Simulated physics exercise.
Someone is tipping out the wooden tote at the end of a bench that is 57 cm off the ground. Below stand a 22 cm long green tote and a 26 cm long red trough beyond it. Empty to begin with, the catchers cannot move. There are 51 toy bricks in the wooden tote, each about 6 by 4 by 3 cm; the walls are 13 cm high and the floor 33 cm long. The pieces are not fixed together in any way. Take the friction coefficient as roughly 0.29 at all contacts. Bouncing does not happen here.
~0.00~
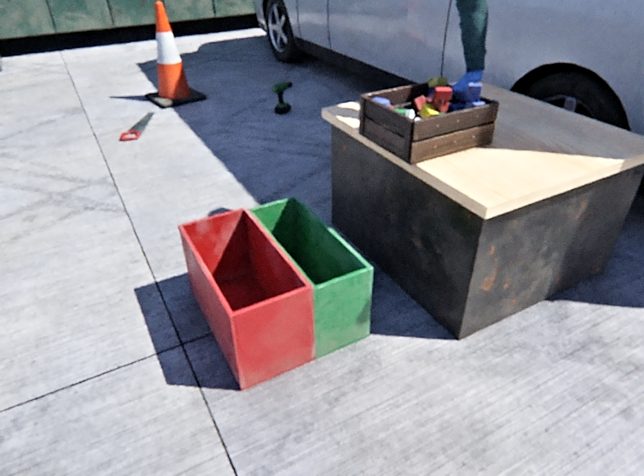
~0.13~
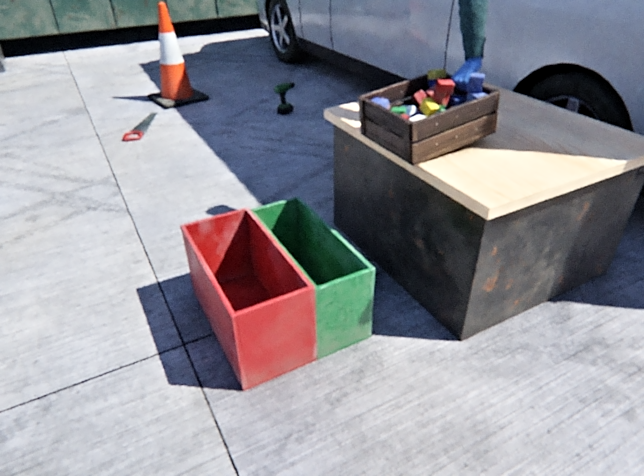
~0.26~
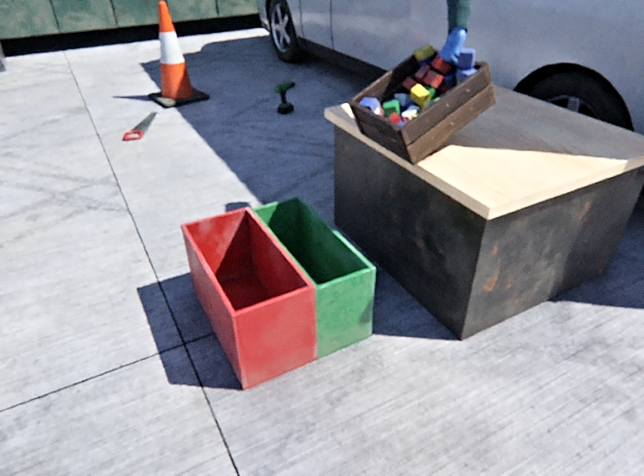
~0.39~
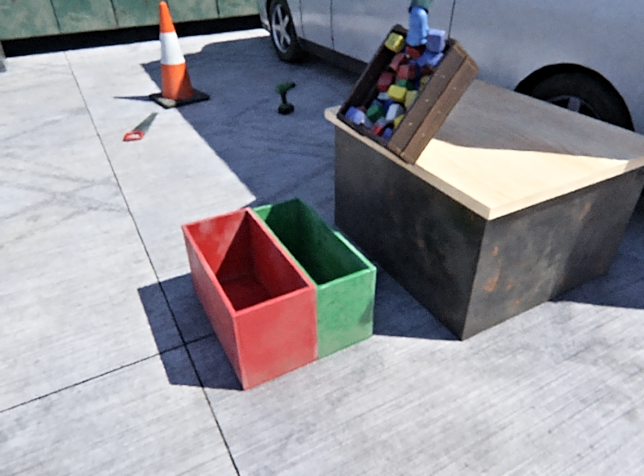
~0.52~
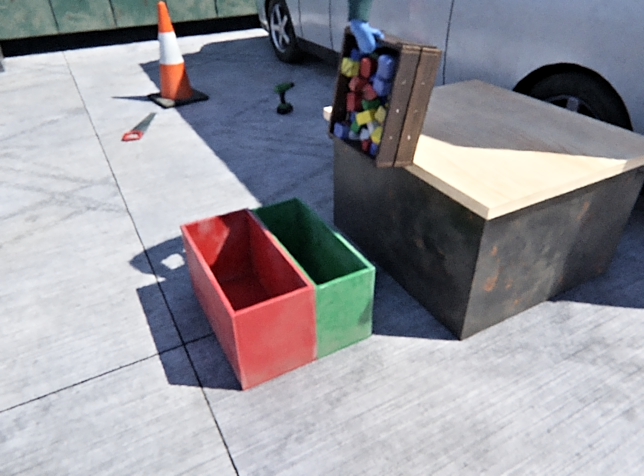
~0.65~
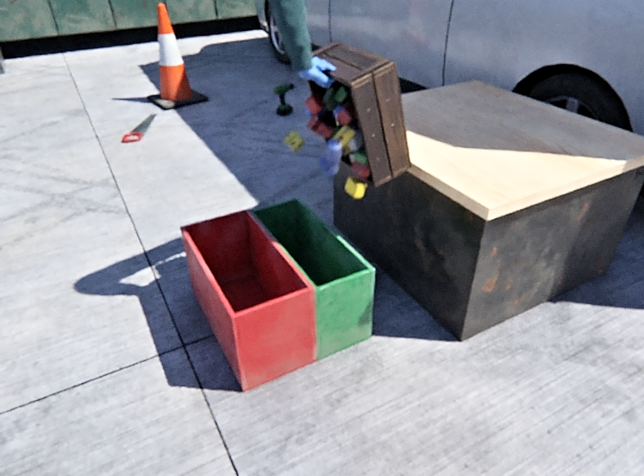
A wooden tote of colourful toy bricks, held by a blue-gloved hand, tilts steadily leftward on a bench beside a parked vehicle, then swings past upright as several bricks tumble out above the red and green containers.
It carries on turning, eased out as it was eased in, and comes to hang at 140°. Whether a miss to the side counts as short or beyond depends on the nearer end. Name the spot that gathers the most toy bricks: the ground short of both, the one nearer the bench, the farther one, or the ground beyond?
The spot that gathers the most - first.
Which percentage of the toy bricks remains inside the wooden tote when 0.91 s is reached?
About 10 %, still inside.
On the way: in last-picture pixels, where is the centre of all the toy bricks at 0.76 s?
Near (339, 173) in pixels.
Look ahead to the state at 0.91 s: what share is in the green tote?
I'd put it near 50 in a hundred by then.
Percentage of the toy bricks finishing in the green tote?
About 70 per cent.
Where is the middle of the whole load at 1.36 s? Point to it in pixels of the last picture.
The middle lies close to (311, 297).
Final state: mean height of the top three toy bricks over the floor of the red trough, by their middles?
2 cm, more or less.
After 0.76 s, tilt 124°; 26 still in the wooden tote, 2 in the green tote, 1 in the red trough and 22 in the air.
After 0.91 s, tilt 139°; 4 still in the wooden tote, 25 in the green tote, 3 in the red trough and 19 in the air.
After 1.10 s, tilt 140°; 36 in the green tote, 4 in the red trough, 6 on the ground short of the green tote and 5 in the air.
Final count (at 1.36 s), 36 in the green tote, 4 in the red trough and 11 on the ground short of the green tote.
